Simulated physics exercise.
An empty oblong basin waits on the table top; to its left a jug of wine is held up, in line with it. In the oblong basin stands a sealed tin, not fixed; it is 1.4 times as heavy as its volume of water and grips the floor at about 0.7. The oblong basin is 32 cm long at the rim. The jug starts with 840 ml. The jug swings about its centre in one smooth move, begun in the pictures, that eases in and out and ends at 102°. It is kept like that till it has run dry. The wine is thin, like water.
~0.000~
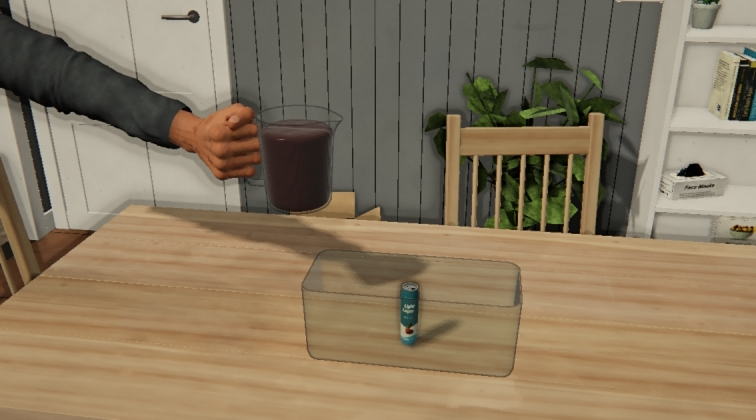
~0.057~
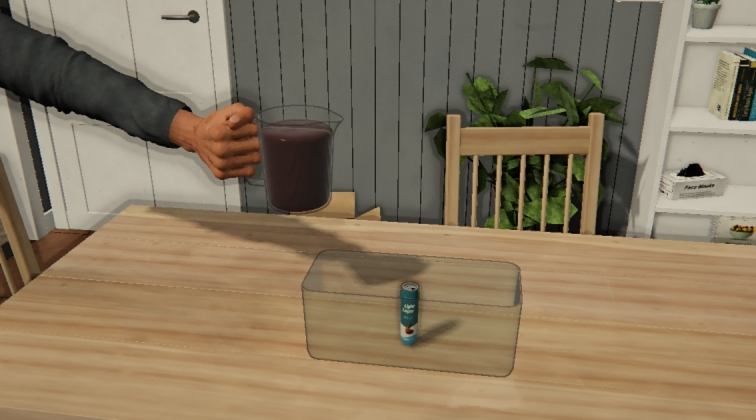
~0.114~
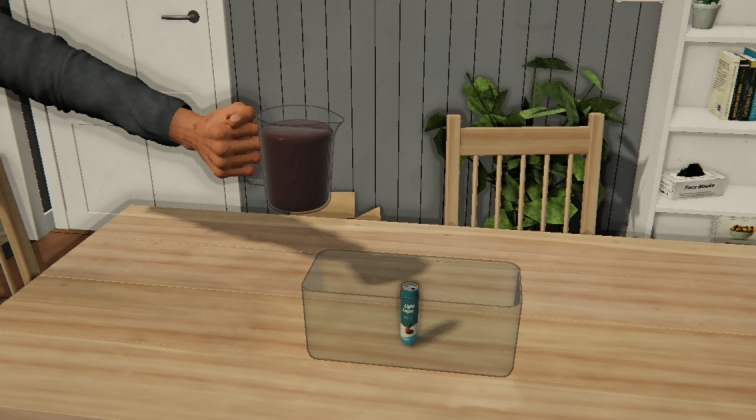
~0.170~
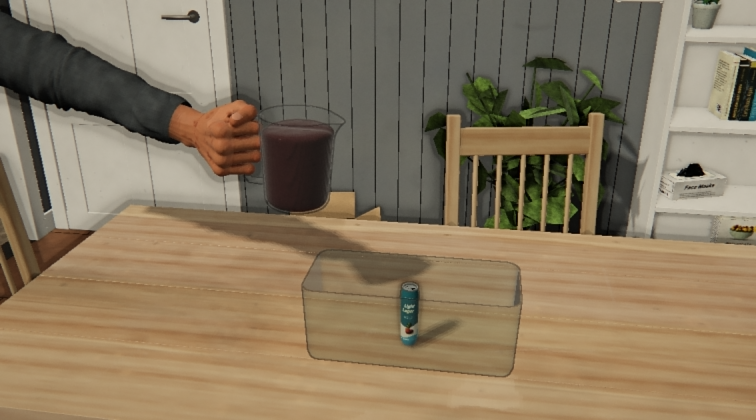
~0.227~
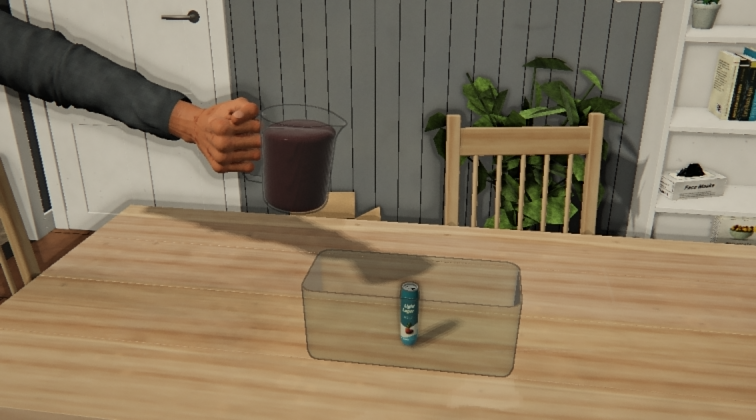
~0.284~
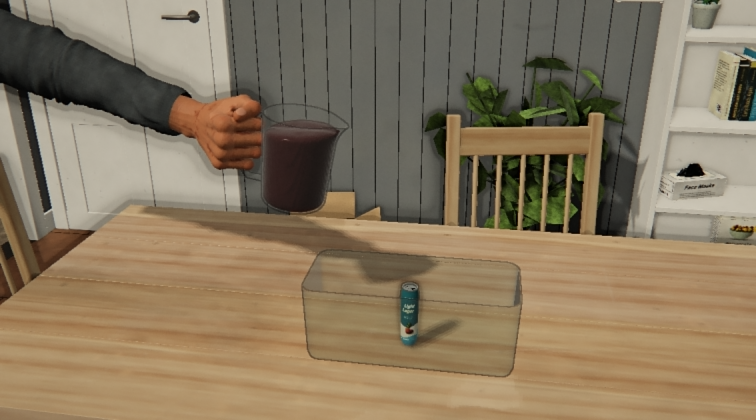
In the video, a hand holds a clear jug of dark red liquid above a wooden table, left of a transparent rectangular basin with a small teal tin inside, and the jug slowly tilts slightly to the right.
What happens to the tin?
It goes over.
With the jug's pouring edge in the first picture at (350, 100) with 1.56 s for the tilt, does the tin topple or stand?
Then it goes over.
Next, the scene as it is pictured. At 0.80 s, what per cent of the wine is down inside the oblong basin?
About 2 per cent.
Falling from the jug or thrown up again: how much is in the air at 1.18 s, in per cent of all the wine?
About 22 per cent.
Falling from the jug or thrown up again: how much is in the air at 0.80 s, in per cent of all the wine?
Some 12 per cent.
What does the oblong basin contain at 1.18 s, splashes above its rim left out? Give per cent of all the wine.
About 40 per cent.
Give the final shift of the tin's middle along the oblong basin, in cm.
Some 8.0 cm.
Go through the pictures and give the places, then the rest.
Tilt 0°; pouring edge (343, 118); surface from (263, 126) to (333, 129); the oblong basin's rim runs from (311, 269) to (520, 285); the tin's top is at (410, 289), in the first picture.
Tilt 0°; pouring edge (343, 119); surface from (263, 126) to (333, 130), in the second picture.
Tilt 1°; pouring edge (344, 120); surface from (263, 126) to (334, 131), in the third picture.
Tilt 3°; pouring edge (345, 121); surface from (265, 126) to (334, 130), in the fourth picture.
Tilt 6°; pouring edge (347, 123); surface from (266, 126) to (336, 130), in the fifth picture.
Tilt 9°; pouring edge (349, 126); surface from (267, 127) to (340, 131), in the sixth picture.
Then, 0.80 s in, the tilt is 56° and 86 per cent is still to pour; the tin stands where it began.
Then, 1.18 s in, the tilt is 91° and 38 per cent is still to pour; the tin stands where it began.
Then, 1.58 s in, the tilt is 102° and 4 per cent is still to pour; the tin lies on its side.
Then, 2.01 s in, the tilt is 102° and 0 per cent is still to pour; the tin lies on its side.
Finally, the tin lies on its side.
